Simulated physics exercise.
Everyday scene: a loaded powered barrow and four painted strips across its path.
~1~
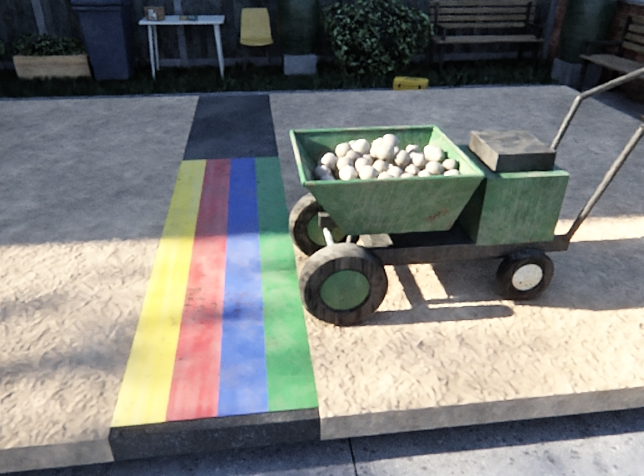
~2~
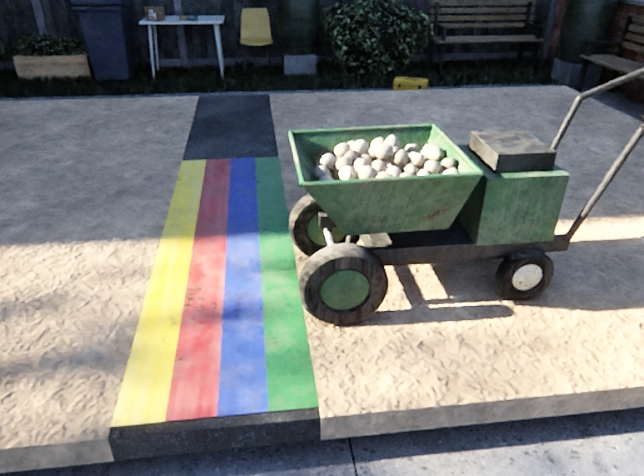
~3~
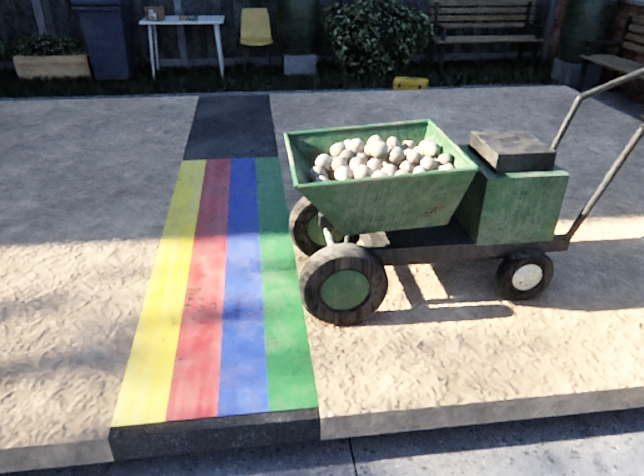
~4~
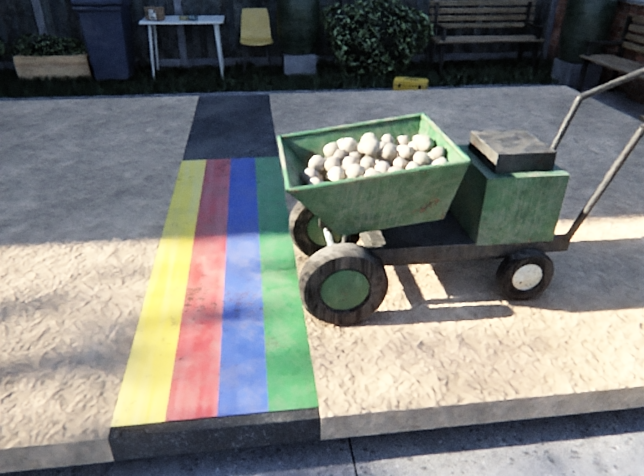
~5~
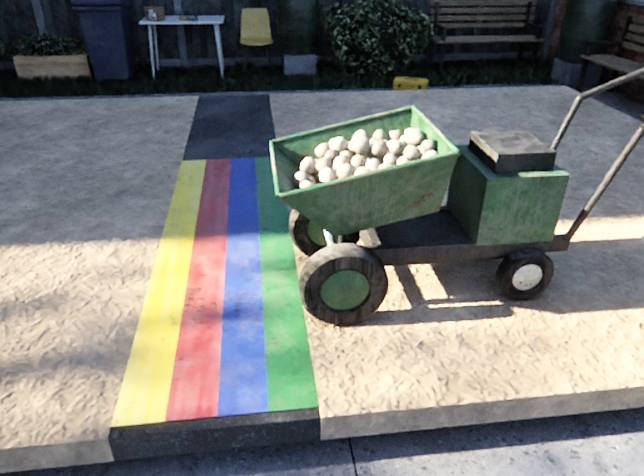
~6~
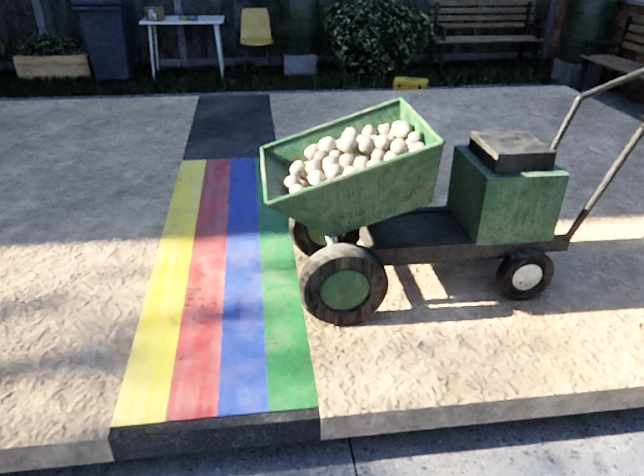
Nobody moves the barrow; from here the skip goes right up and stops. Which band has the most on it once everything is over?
Red.
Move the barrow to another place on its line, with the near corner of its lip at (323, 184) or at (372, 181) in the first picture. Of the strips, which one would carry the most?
Try one: That red strip; try two: Blue.
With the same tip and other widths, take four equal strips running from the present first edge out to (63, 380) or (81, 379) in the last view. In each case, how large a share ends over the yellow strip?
Roughly 10 per cent, then roughly 20 per cent.
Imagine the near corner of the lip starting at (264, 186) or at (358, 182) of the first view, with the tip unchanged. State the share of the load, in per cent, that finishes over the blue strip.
0 % for the first, 30 % for the second.
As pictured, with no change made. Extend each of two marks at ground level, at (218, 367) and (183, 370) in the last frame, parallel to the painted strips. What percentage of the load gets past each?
Close to 60 per cent, then close to 40 per cent.
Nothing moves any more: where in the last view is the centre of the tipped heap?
Resting centre, last frame: Roughly (185, 291).
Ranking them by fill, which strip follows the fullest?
Just behind the leader sits that yellow strip.
Soon after the last picture, skip tipped steeply; all in the skip.
A little later, skip tipped right over; most in the skip; a small part over the red strip; a stray few over the yellow strip; a stray few off the paint.
Later still, skip tipped right over; about a third in the skip; a stray few over the blue strip; about a third over the red strip; about a quarter over the yellow strip; a small part off the paint.
By the end, skip tipped right over; about a third in the skip; none over the green strip; a stray few over the blue strip; about a third over the red strip; about a quarter over the yellow strip; a small part off the paint.
